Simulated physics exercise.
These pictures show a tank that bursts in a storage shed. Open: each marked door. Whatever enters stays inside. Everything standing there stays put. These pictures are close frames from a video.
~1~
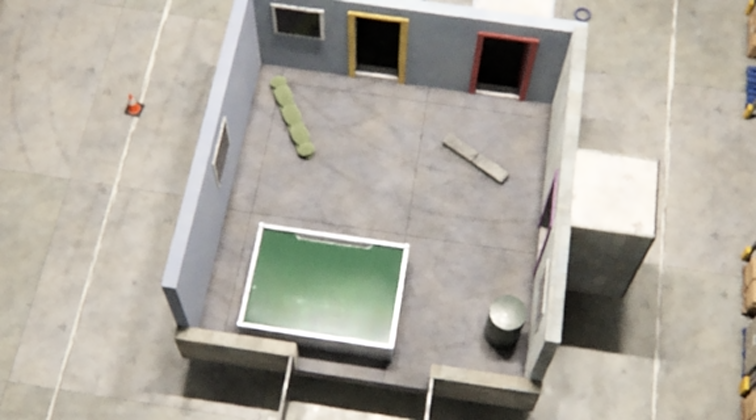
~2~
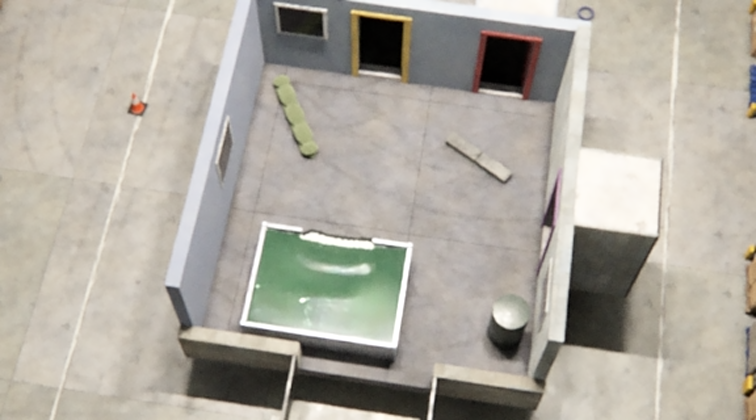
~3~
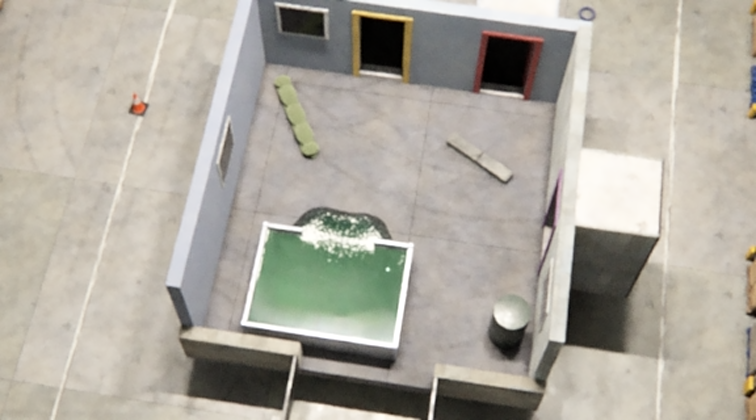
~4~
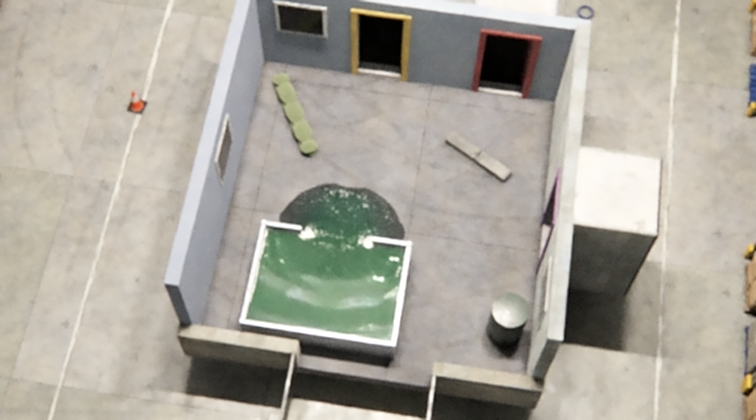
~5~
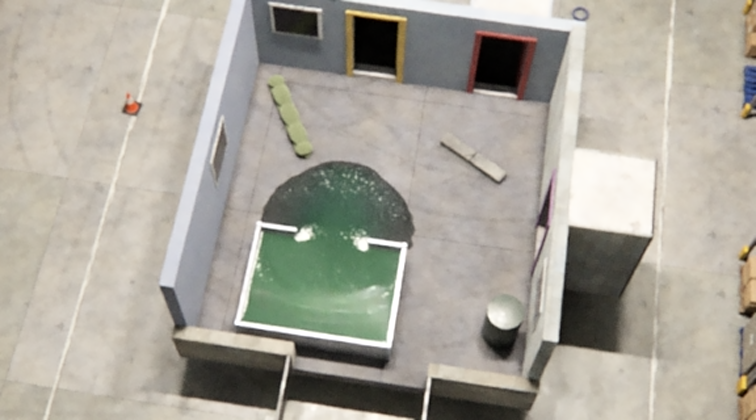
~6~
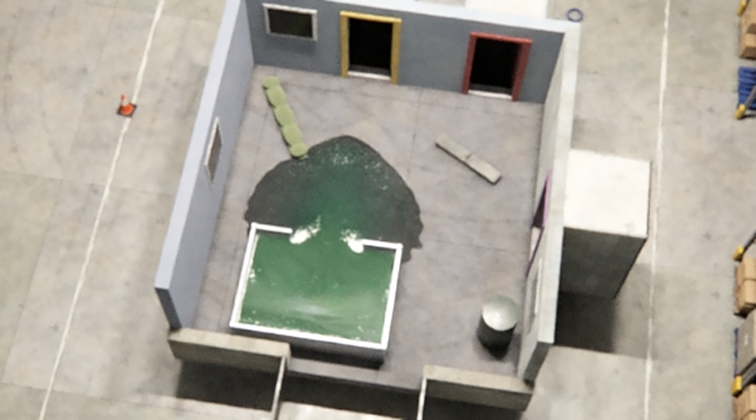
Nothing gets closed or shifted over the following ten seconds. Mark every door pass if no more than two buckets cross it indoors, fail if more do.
Marks: Purple door pass, yellow door fail, red door fail.
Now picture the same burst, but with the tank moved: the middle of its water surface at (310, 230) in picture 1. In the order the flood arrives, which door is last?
The one in purple is the last one.
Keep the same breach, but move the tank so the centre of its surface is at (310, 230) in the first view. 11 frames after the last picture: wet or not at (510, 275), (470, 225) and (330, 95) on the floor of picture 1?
Bone-dry, bone-dry, soaked.
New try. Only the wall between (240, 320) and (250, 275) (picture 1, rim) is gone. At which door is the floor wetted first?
The yellow one, I reckon.
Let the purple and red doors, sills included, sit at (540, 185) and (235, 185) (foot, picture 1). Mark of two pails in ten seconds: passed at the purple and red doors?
I'd put the purple door as under and the red door as over.
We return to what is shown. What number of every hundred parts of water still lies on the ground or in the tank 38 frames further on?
Near 92 in a hundred.
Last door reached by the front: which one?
Answer: The purple door.
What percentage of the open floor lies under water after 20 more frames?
Around 60 percent.
A moment on, water covers 35 % of the floor; the purple door not reached, the yellow door under two buckets in, the red door not reached.
Next, water covers 45 % of the floor; the purple door not reached, the yellow door over two buckets in, the red door wet at the sill, nothing in.
Then, water covers 60 % of the floor; the purple door wet at the sill, nothing in, the yellow door far over two buckets in, the red door under two buckets in.
Later, water covers 80 % of the floor; the purple door wet at the sill, nothing in, the yellow door far over two buckets in, the red door over two buckets in.
In the end, water covers 95 % of the floor; the purple door wet at the sill, nothing in, the yellow door far over two buckets in, the red door over two buckets in.
